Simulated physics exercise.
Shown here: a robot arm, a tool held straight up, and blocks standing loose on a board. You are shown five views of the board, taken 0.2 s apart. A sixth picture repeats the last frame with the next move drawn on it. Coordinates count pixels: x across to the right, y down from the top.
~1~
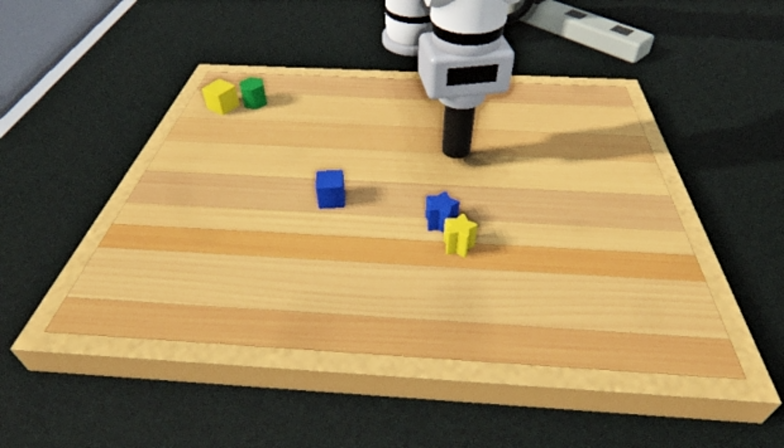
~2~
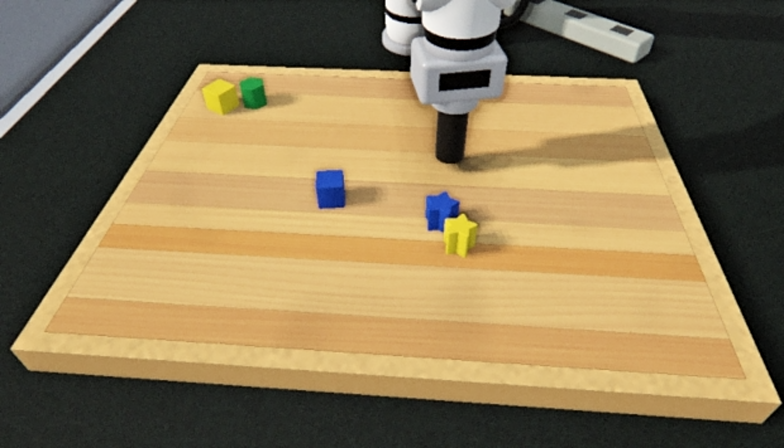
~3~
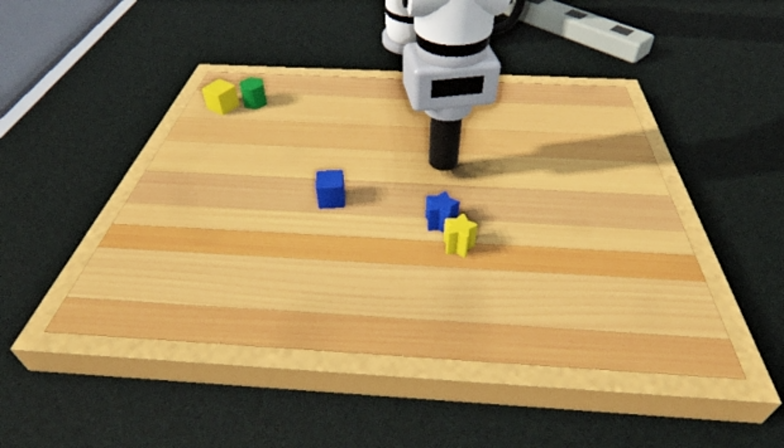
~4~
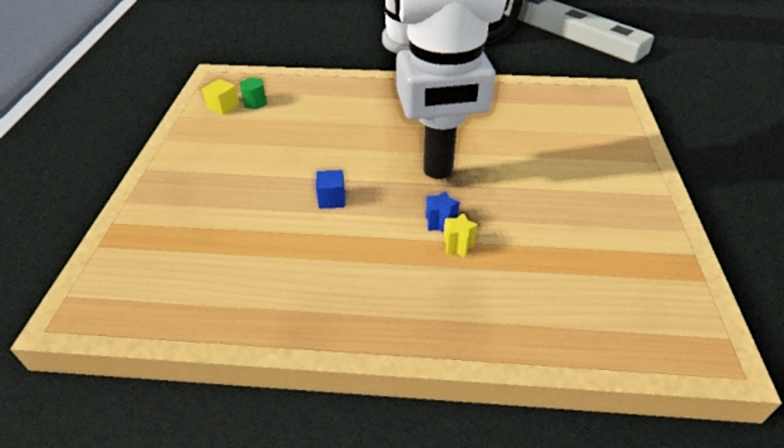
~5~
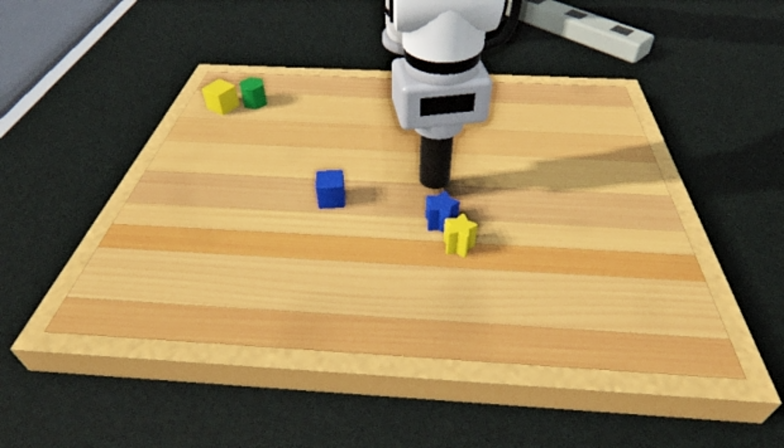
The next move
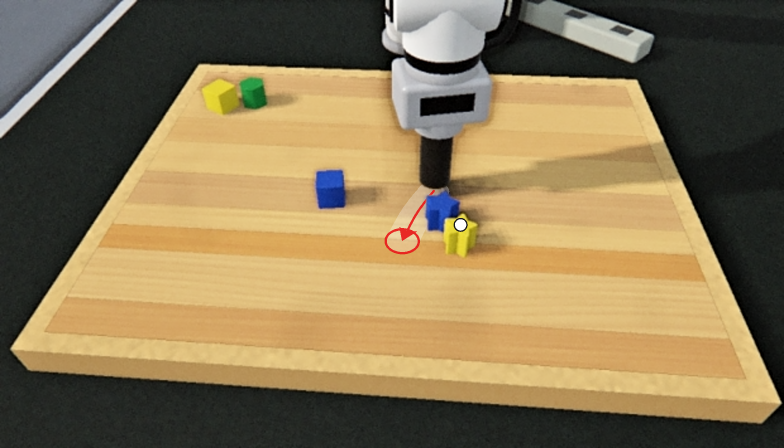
A robot arm holding a black upright tool starts above a blue star and a yellow star on a wooden board, then moves steadily toward the viewer and slightly left. It ends with the tool just behind the blue star, while the stars, blue cube, yellow block and green block all stay still.
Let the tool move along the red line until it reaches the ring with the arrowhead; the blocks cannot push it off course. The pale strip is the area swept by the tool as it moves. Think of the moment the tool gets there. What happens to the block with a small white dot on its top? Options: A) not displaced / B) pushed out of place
A: Not displaced.
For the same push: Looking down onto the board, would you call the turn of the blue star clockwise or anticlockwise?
Counterclockwise rotation.
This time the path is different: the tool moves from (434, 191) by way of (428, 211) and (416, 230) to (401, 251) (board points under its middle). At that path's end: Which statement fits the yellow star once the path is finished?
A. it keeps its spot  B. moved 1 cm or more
Choice B: Moved 1 cm or more.
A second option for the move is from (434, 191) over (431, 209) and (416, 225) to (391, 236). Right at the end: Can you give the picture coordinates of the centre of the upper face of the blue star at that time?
It is at (440, 218).
Drawn move, from (434, 191) by way of (422, 206) and (411, 223) to (402, 241); the dot is on the yellow star.
The first path, step by step. Halfway along, tool at (417, 203); blue star at (440, 205), turned 30° anticlockwise.
At the end, tool at (402, 230); blue star at (439, 209), turned 65° anticlockwise; yellow star still.
